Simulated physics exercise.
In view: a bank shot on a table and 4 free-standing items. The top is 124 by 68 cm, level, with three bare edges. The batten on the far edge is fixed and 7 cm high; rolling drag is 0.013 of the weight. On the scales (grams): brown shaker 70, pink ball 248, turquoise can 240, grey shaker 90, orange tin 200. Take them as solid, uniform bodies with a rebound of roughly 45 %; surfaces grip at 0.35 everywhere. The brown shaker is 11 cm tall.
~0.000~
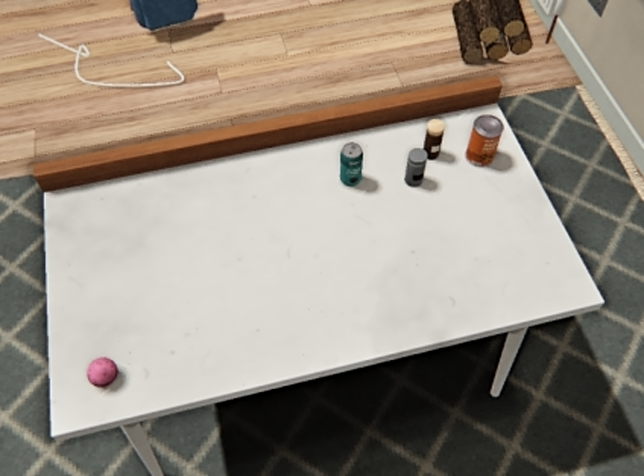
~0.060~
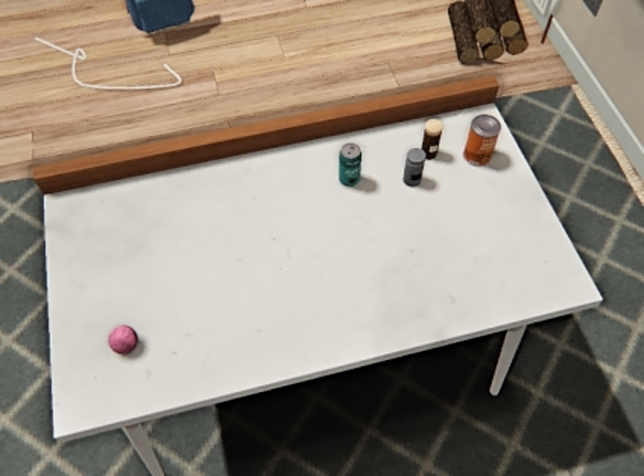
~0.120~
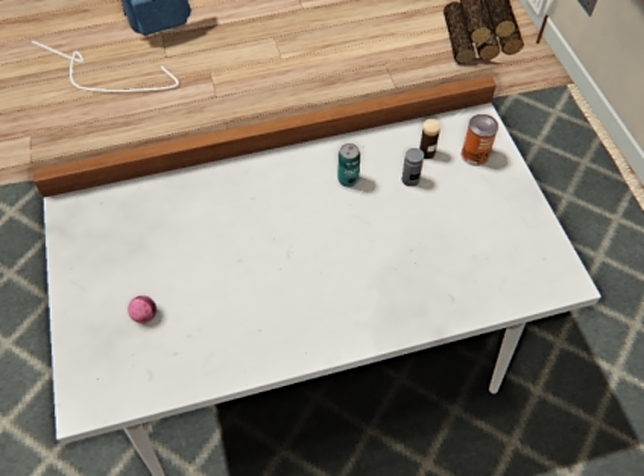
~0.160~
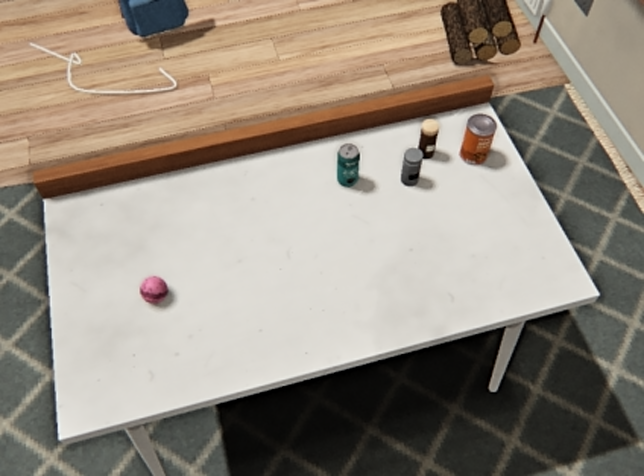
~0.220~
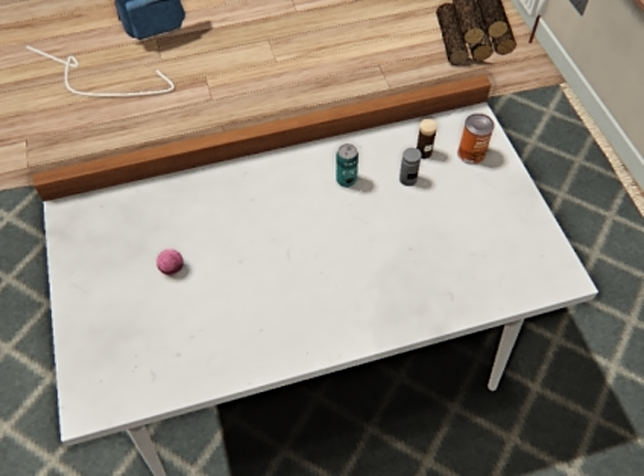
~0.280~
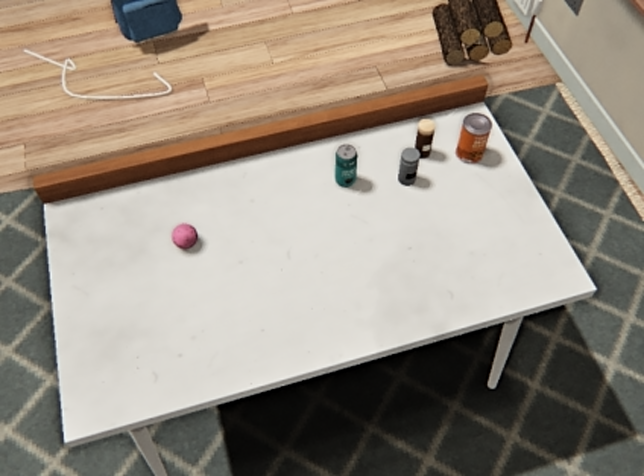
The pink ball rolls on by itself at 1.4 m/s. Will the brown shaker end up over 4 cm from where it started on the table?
The brown shaker holds its spot.
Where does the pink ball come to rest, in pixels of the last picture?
Near (385, 229).
After 0.58 s, pink ball near (252, 171).
After 1.08 s, pink ball near (337, 185); turquoise can slid 2 cm.
At rest (3.4 s), all 4 in place, give or take 4 cm. Seen from the same camera at the end, brown shaker near (424, 139).
